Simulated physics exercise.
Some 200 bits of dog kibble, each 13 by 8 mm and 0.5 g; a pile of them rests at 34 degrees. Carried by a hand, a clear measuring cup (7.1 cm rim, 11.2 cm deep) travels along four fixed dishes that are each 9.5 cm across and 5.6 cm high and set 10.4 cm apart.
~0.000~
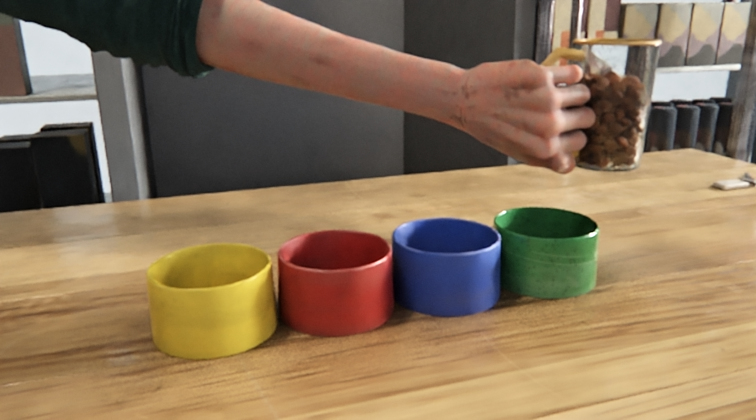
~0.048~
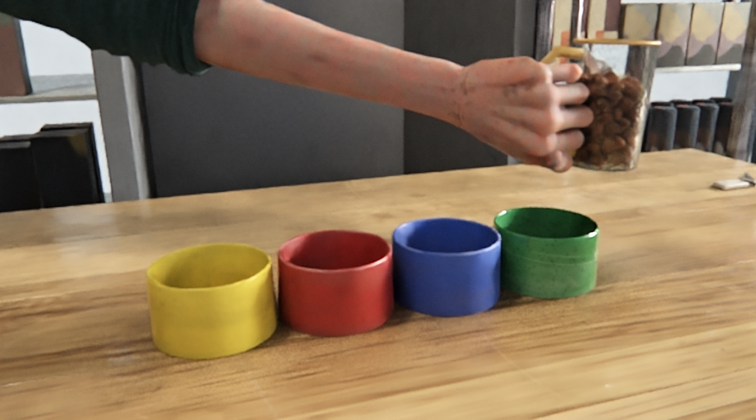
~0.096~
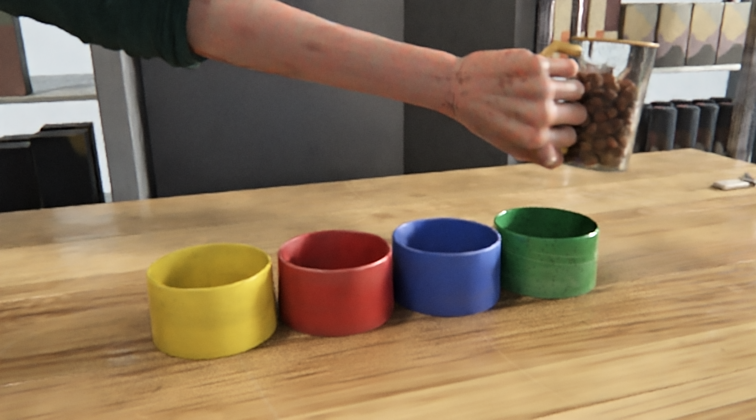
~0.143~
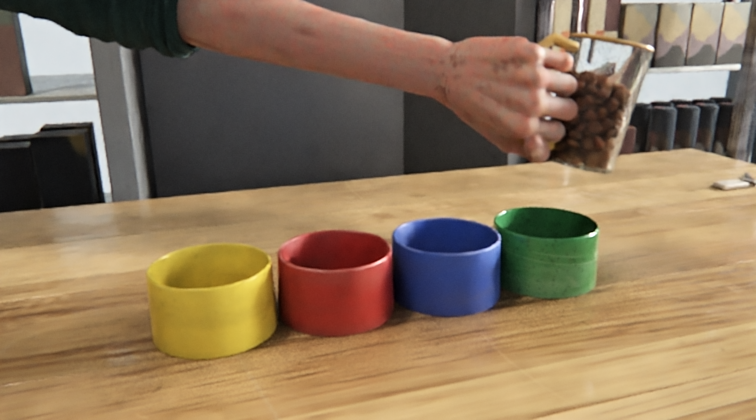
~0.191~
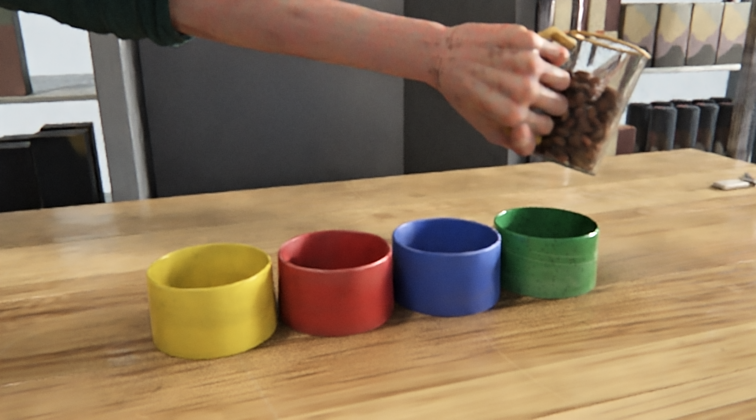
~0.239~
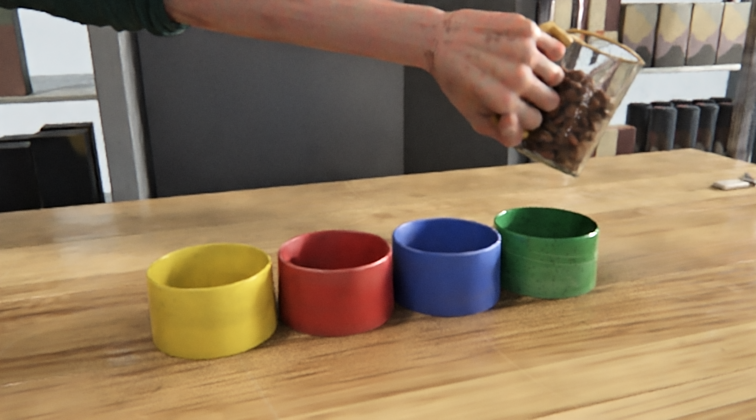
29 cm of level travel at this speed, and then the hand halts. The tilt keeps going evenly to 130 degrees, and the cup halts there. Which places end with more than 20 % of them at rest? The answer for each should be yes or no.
Red dish - no, blue dish - yes, green dish - no, yellow dish - no, counter - no.
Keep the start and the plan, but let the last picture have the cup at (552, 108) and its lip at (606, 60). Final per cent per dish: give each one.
Dish by dish: Red 60 percent, blue 10 percent, green 0 percent, yellow 0 percent.
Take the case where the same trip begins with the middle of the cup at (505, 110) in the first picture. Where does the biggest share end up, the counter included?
Biggest portion: Red.
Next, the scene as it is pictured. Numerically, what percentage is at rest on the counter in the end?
Around 5 percent, I'd guess.
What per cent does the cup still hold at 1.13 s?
Near 10 per cent of the load.
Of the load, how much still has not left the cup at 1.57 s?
Close to 0 per cent of the load, I'd guess.
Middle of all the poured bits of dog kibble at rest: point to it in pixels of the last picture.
Approximately (443, 268) in the last view.
After 0.77 s, tilt 109 degrees; cup holds 100 %.
Then, at 1.13 s, tilt 130 degrees; cup holds 10 %, blue 80 %.
Then, at 1.57 s, tilt 130 degrees; cup holds 0 %, blue 95 %.
At rest (1.9 s), red 0 %, blue 95 %, green 0 %, yellow 0 %, counter 5 %.
